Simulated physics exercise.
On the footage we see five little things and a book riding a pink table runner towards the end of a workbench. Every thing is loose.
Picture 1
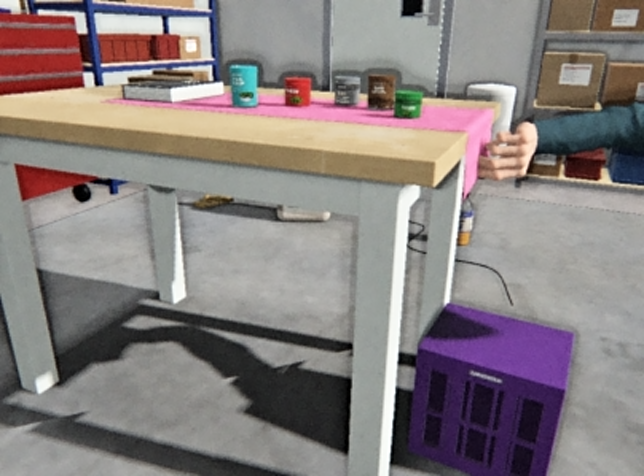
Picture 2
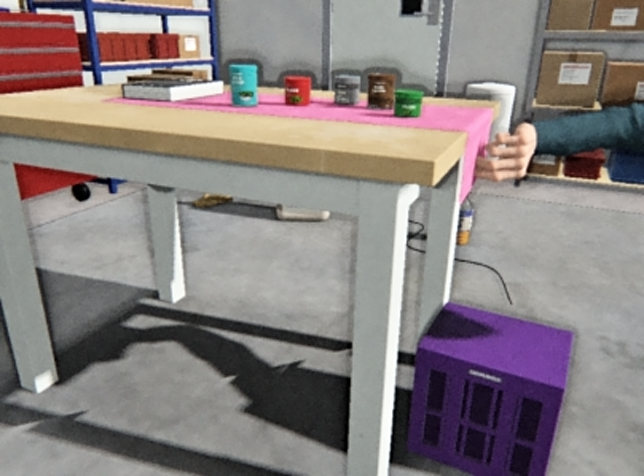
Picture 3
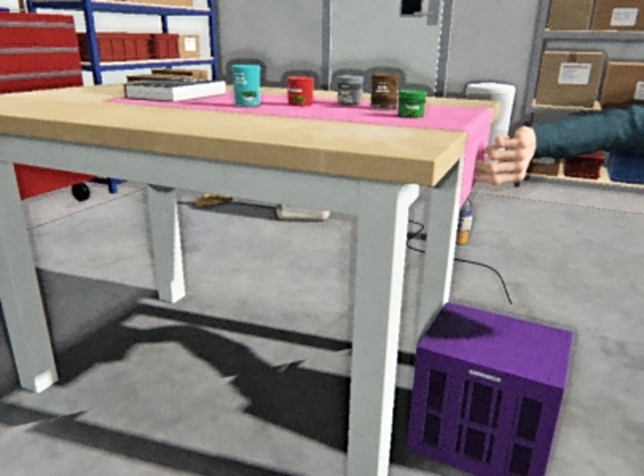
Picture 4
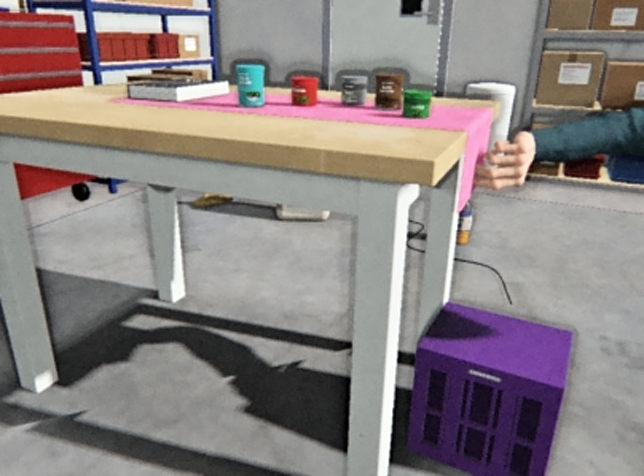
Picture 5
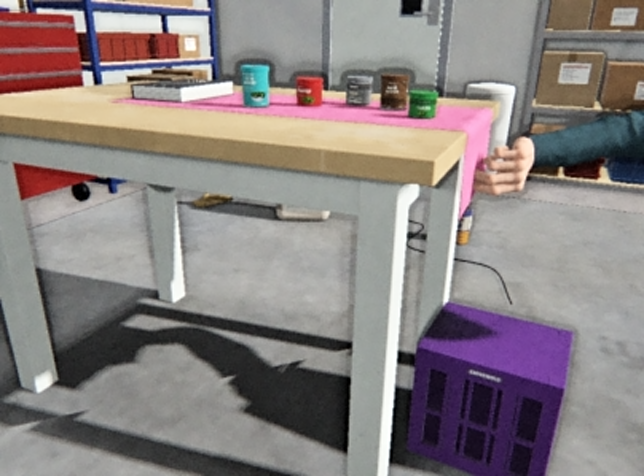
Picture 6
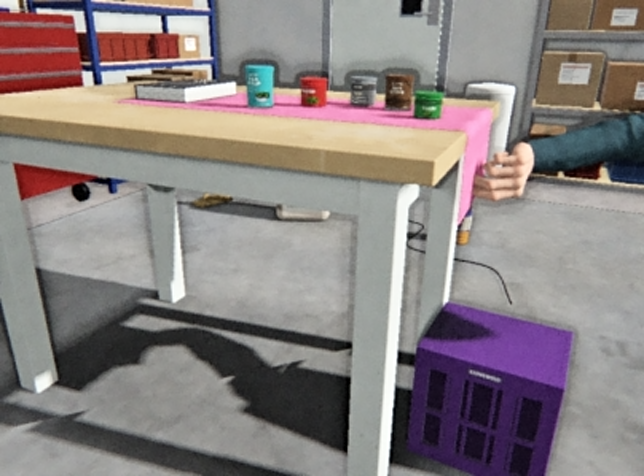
In a workshop, a hand draws a pink runner carrying cans and a book slightly right.
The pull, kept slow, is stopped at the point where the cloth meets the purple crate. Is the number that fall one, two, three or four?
The number of things lost will likely be three.
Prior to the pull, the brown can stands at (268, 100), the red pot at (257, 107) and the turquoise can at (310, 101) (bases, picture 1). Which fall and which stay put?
Brown can stays, red pot stays, turquoise can stays.
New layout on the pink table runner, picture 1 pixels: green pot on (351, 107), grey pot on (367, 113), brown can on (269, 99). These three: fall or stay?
The green pot is off the top, the grey pot is off the top and the brown can is still on top.
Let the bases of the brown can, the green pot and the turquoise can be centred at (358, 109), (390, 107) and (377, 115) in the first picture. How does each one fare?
Result - brown can: Down; green pot: Down; turquoise can: Down.
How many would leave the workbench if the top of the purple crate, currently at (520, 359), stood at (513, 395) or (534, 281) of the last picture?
The count would be 4 and then 1.
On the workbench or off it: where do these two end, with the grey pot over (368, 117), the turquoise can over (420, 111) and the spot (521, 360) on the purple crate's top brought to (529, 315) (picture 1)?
The grey pot does not stay aboard, and the turquoise can does not stay aboard.
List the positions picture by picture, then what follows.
The first frame shows hem (461, 204); green pot (409, 92); brown can (382, 75); grey pot (347, 77); red pot (298, 79); turquoise can (243, 67); top of the crate (521, 360).
The second frame shows hem (460, 205); green pot (409, 91).
The third frame shows hem (460, 208); brown can (385, 75).
The fourth frame shows hem (456, 213); grey pot (354, 77); top of the crate (520, 359).
The fifth frame shows hem (459, 220); red pot (310, 78).
The sixth frame shows hem (457, 226); green pot (429, 92); brown can (400, 75); grey pot (364, 77); red pot (314, 79); turquoise can (259, 67).
Soon after, hem near (465, 284); green pot gone.
After that, hem on the crate; green pot, brown can and grey pot gone.
In the end, hem on the crate; green pot, brown can and grey pot gone. The count of fallen things is three.
